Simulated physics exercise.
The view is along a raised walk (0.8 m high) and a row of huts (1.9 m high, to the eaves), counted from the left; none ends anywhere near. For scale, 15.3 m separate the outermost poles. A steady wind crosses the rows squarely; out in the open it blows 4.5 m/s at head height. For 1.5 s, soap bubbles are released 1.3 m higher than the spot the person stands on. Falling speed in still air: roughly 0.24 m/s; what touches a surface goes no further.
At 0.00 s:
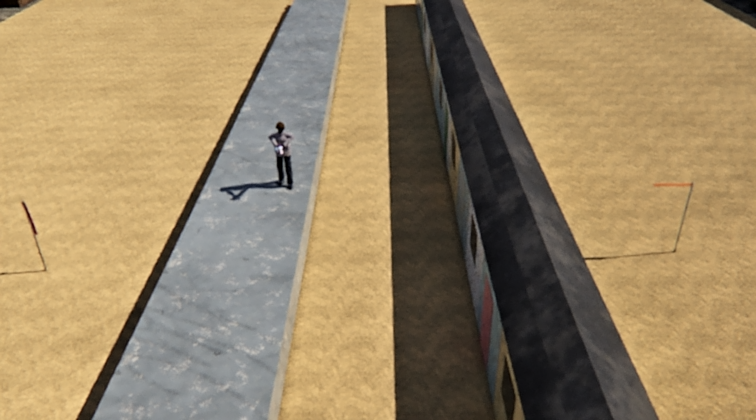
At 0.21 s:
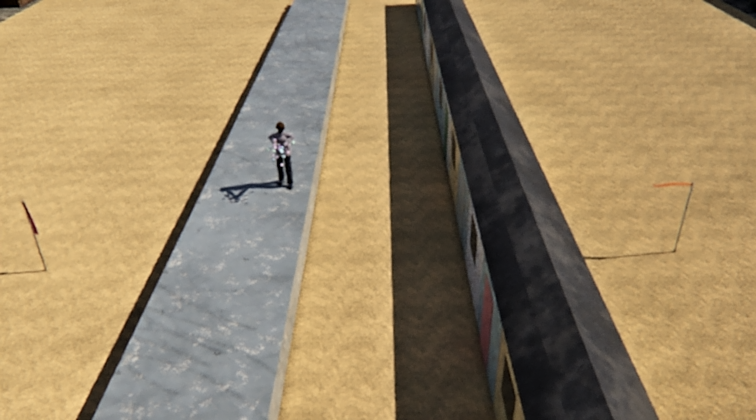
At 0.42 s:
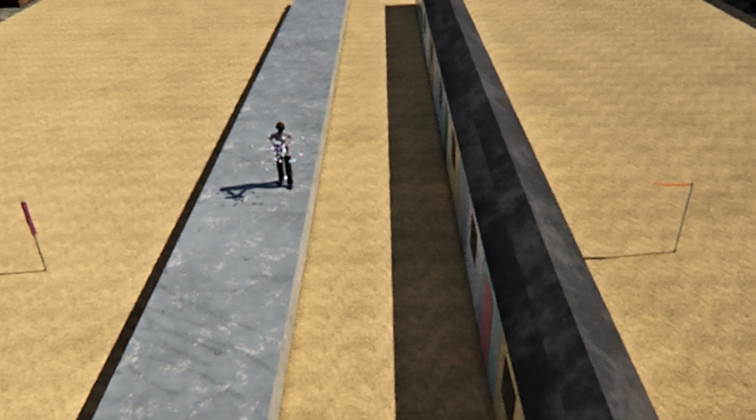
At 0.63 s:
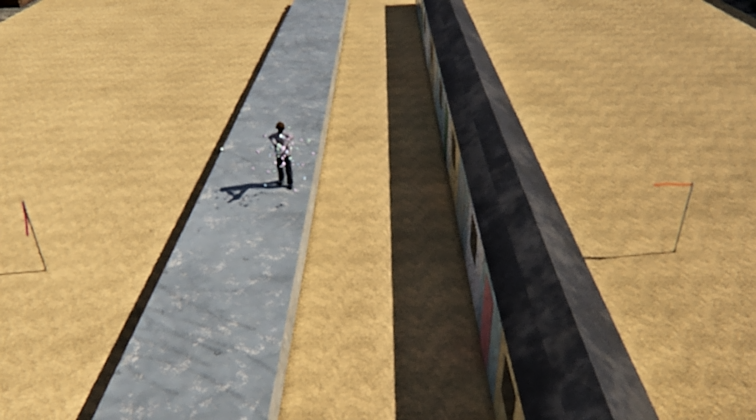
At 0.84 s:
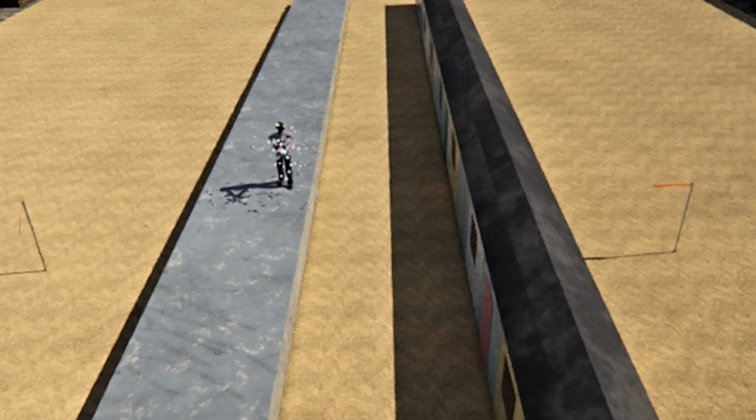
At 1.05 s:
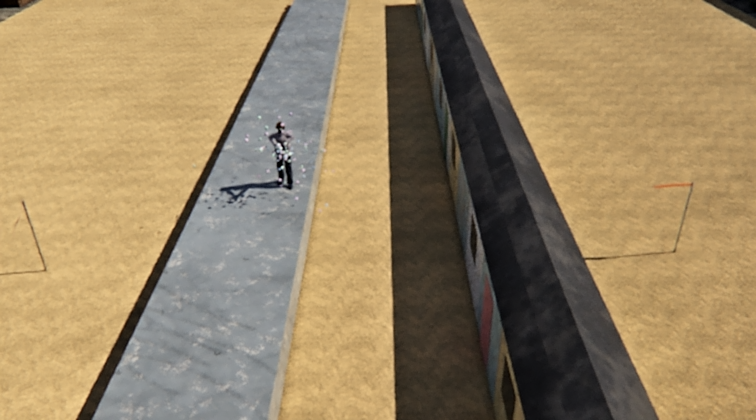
On a raised grey walk beside a long dark-roofed row of huts, a person stands in place as a few soap bubbles appear close around them. The bubbles multiply and spread into a loose, wider scatter, mostly toward the left, while the right ribbon keeps streaming left and the left one hangs nearly straight.
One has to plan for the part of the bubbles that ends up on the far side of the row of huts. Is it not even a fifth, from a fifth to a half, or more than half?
Beyond the row of huts at the end: Less than a fifth.
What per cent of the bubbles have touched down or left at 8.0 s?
Near 40 %.
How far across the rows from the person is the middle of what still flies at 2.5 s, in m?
Roughly 0.5 m.
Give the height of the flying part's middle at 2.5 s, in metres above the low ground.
Roughly 1.6 m up.
After 2.5 s, 96 % is in the air or yet to come; 0 % is beyond the row of huts; the middle of what still flies is 1.7 m above the low ground, near (297, 165).
After 4.0 s, 91 % is in the air or yet to come; 0 % is beyond the row of huts; the middle of what still flies is 1.5 m above the low ground, near (327, 170).
After 8.0 s, 58 % is in the air or yet to come; 0 % is beyond the row of huts; the middle of what still flies is 1.4 m above the low ground, near (337, 179).
After 20.0 s, 11 % is in the air or yet to come; 0 % is beyond the row of huts; the middle of what still flies is 1.7 m above the low ground, near (239, 157).
After 45.0 s, 1 % is in the air or yet to come; 0 % is beyond the row of huts.
